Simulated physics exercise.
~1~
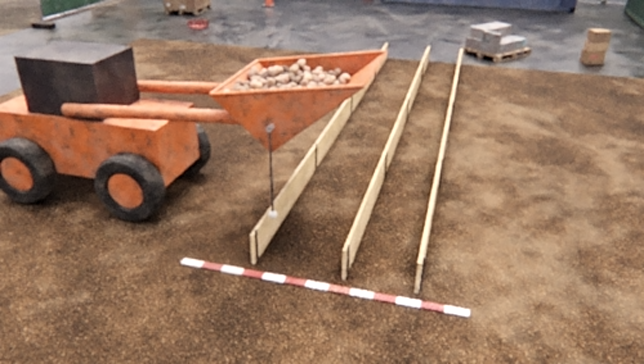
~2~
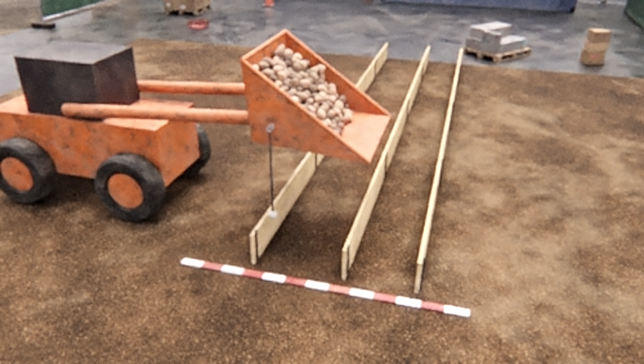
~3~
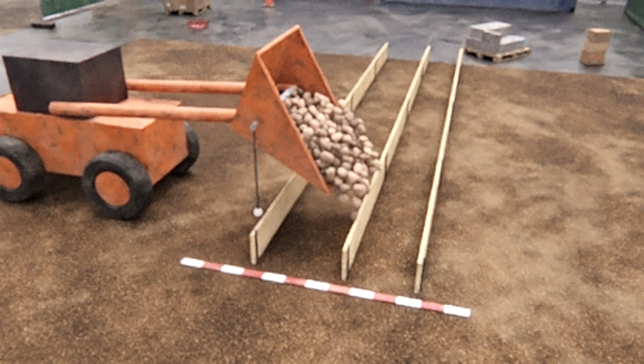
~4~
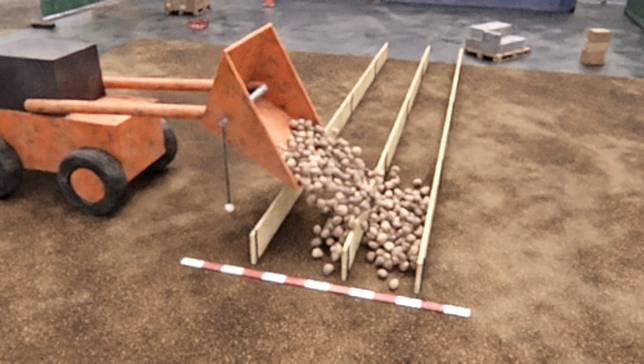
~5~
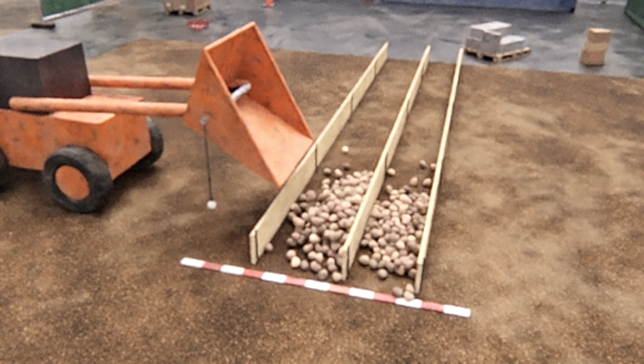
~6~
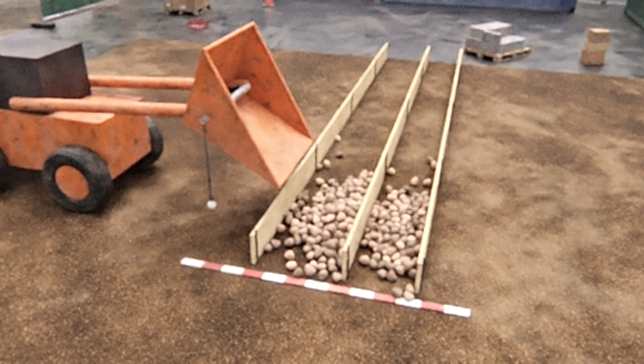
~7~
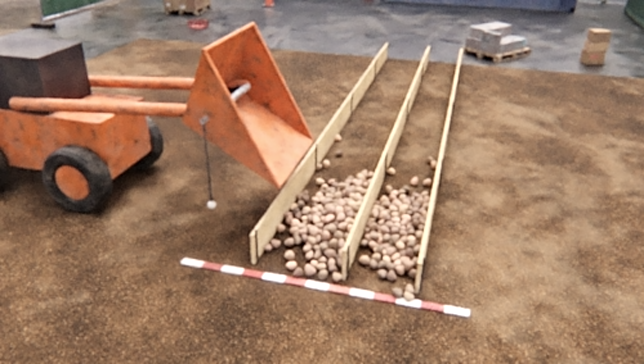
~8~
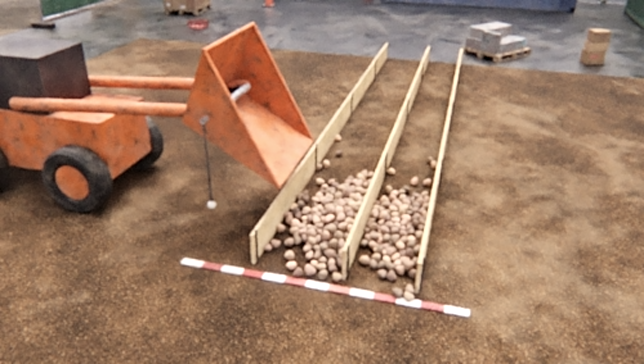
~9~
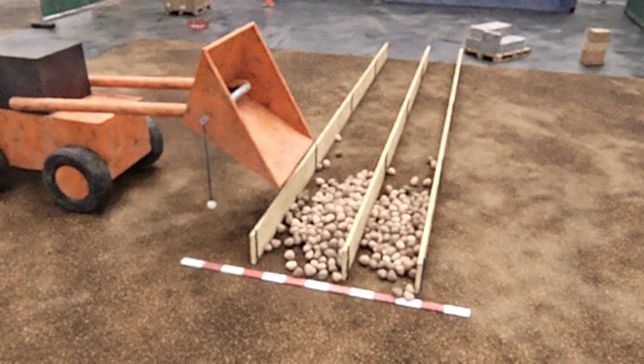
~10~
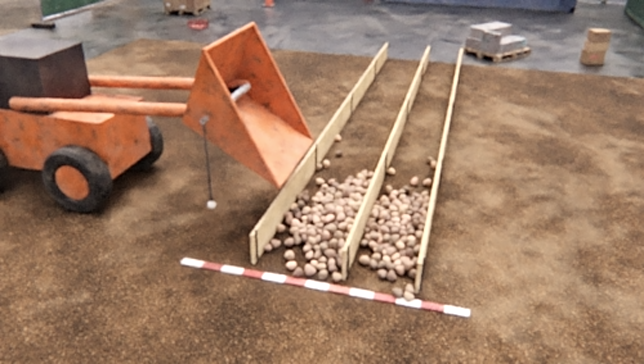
An orange loader with a dark block on its back holds a bucket of smooth, pale brownish stones over brown ground in a large yard, seen from above at an angle. Three upright wooden boards form two bays to its right, with a red and white striped staff lying in front. The bucket tips steeply to the right while the machine backs away to the left, and the stones pour out across the middle board. They tumble into both bays and settle. At the end the bucket hangs tilted and empty, with more stones in the near bay than the far one.
